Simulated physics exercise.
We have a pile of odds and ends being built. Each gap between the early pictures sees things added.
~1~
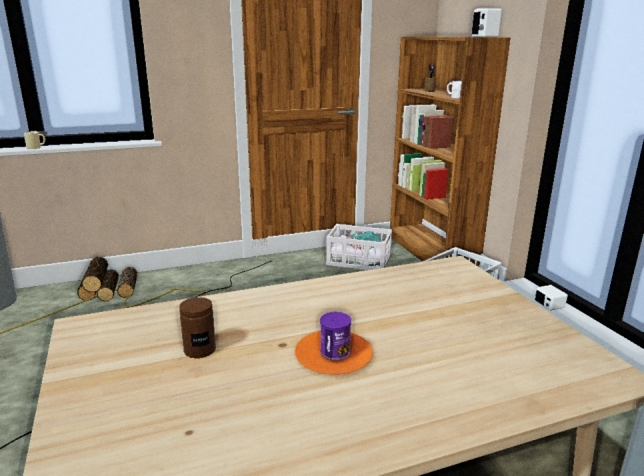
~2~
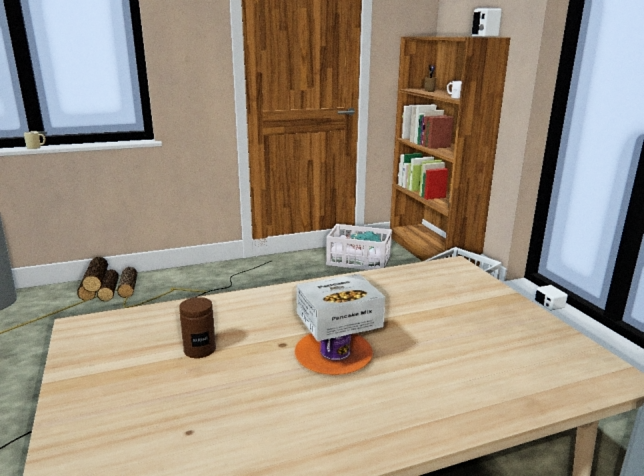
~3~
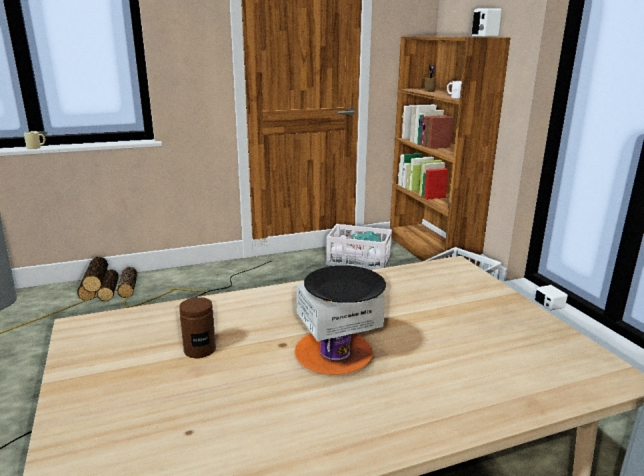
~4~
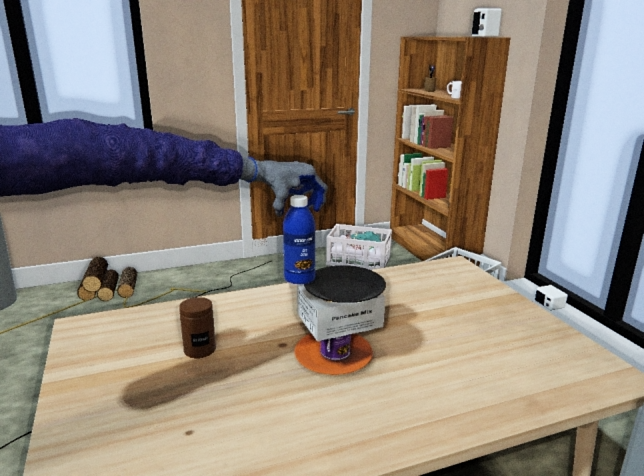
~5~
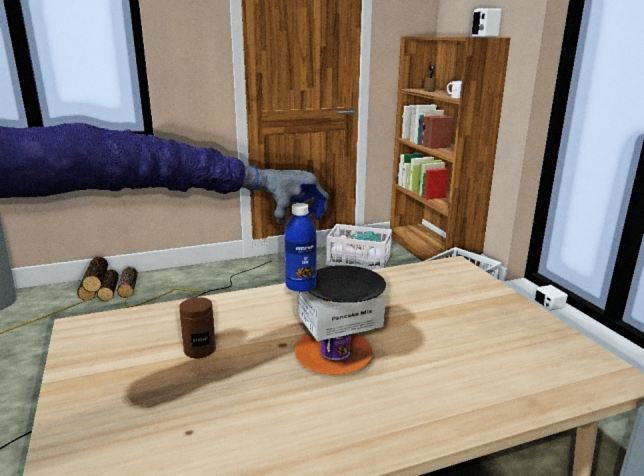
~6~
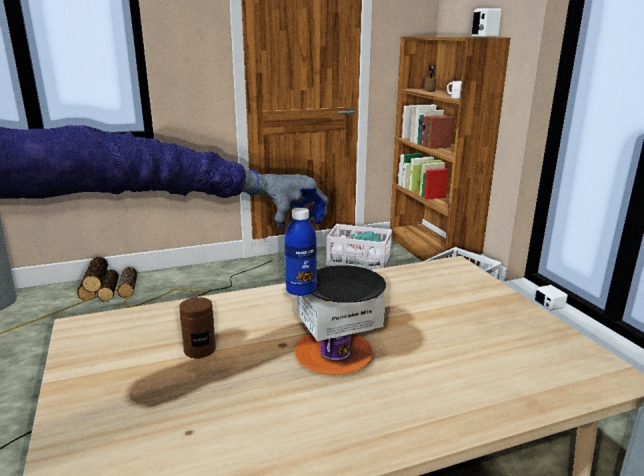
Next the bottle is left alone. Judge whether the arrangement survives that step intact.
It does not survive.
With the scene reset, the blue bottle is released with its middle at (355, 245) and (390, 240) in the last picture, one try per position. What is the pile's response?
On the first go it remains standing, and on the second it collapses.
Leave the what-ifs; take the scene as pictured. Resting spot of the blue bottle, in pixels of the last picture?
Around (249, 367).
Then, 0.30 s later than the last frame, blue bottle tilted by 20° near (287, 257).
Then, 0.40 s later than the last frame, blue bottle now fallen.
Then, 0.50 s later than the last frame, things are still on the move.
Then, 0.60 s later than the last frame, as before.
When it is over, fallen, blue bottle; the other 5 as before. End places, in pixels of the last picture, blue bottle near (249, 367). The pile gives way.
